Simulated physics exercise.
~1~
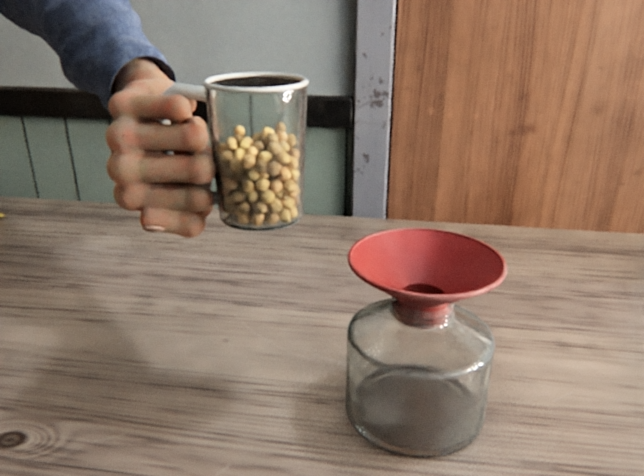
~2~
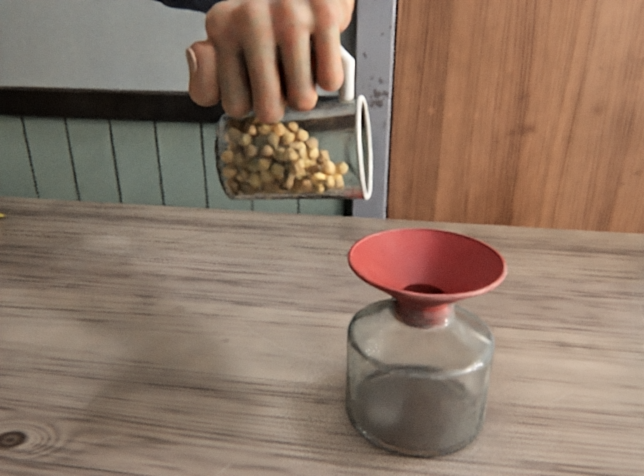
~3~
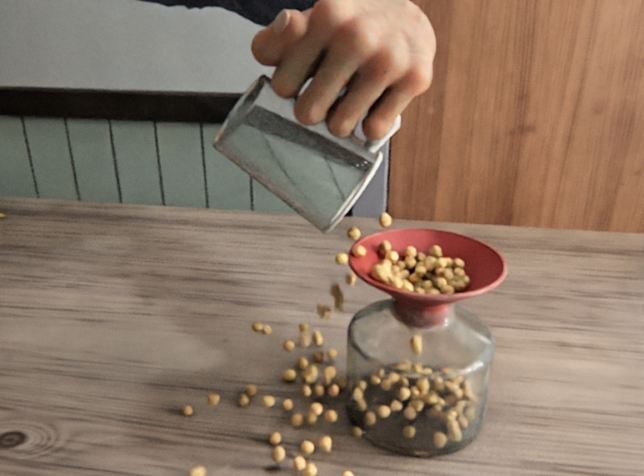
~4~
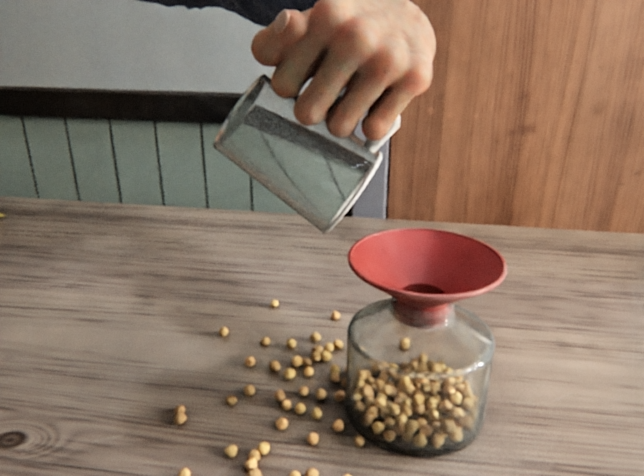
On a wooden tabletop, a glass jar stands with a red funnel in its neck, while a hand at the left holds up a clear cup of dried chickpeas by its handle. The hand moves the cup to the right and tips it onto its side, the chickpeas still inside. It then tilts the cup further, mouth down, and the chickpeas pour out. Many land in the funnel and drop into the jar, while others miss and scatter across the table. Finally the cup and funnel are empty, with most chickpeas in the jar and the rest spilt beside it.
